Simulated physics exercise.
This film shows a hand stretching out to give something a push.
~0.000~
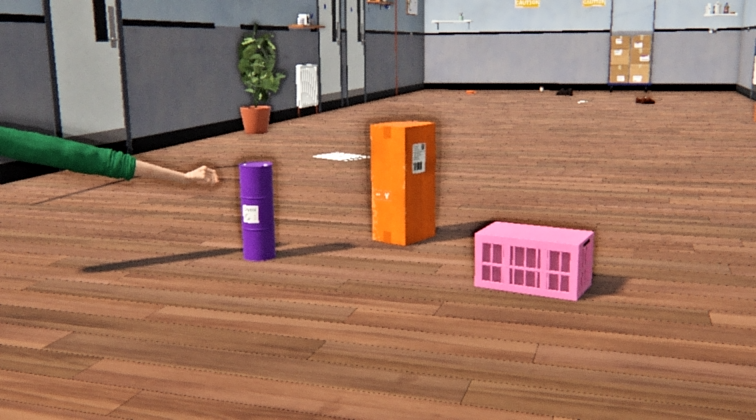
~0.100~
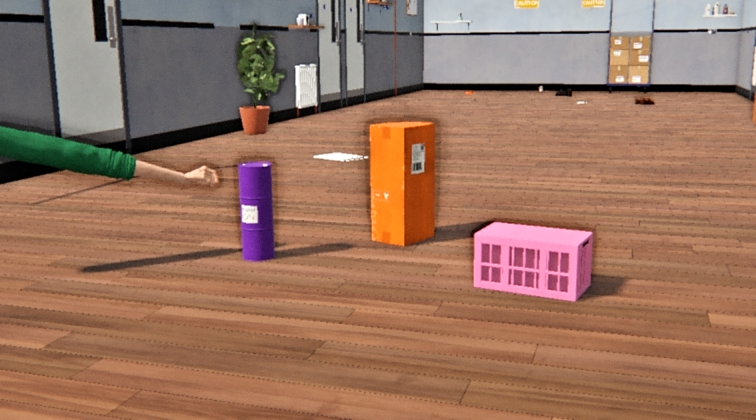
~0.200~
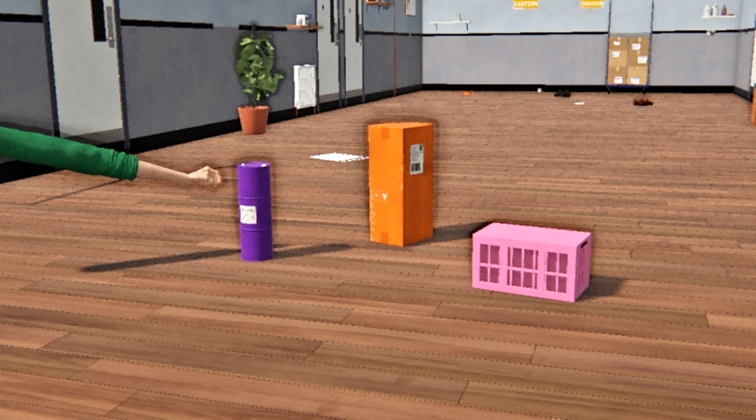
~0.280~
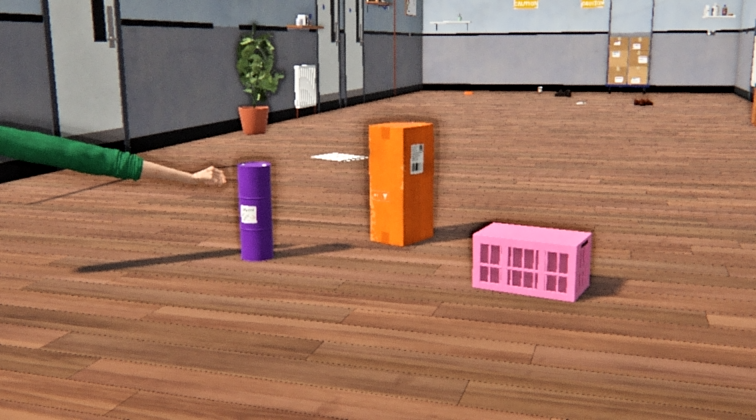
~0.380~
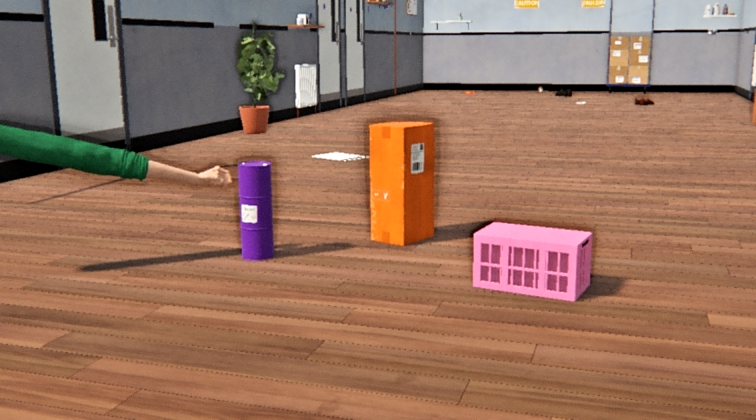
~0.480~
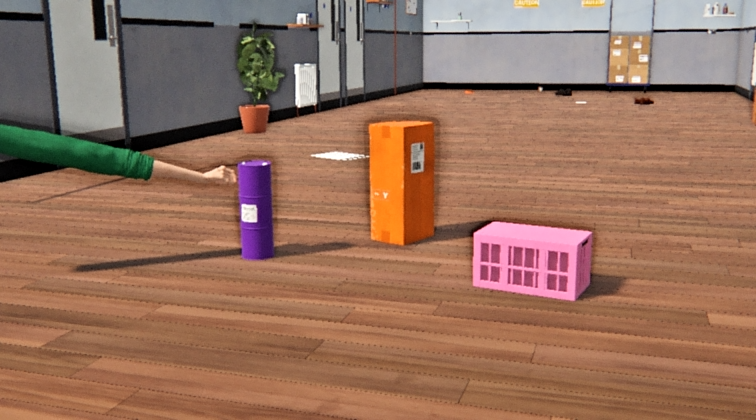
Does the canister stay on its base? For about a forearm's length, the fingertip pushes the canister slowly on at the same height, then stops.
Down.
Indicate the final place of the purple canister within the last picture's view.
It ends up near (327, 245).
After 1.18 s, purple canister turned 30° from how it was put near (280, 210).
After 1.48 s, purple canister on its side near (315, 239).
In the end (2.4 s), toppled on the floor, purple canister. At the end, from the last picture's camera, purple canister near (327, 245).
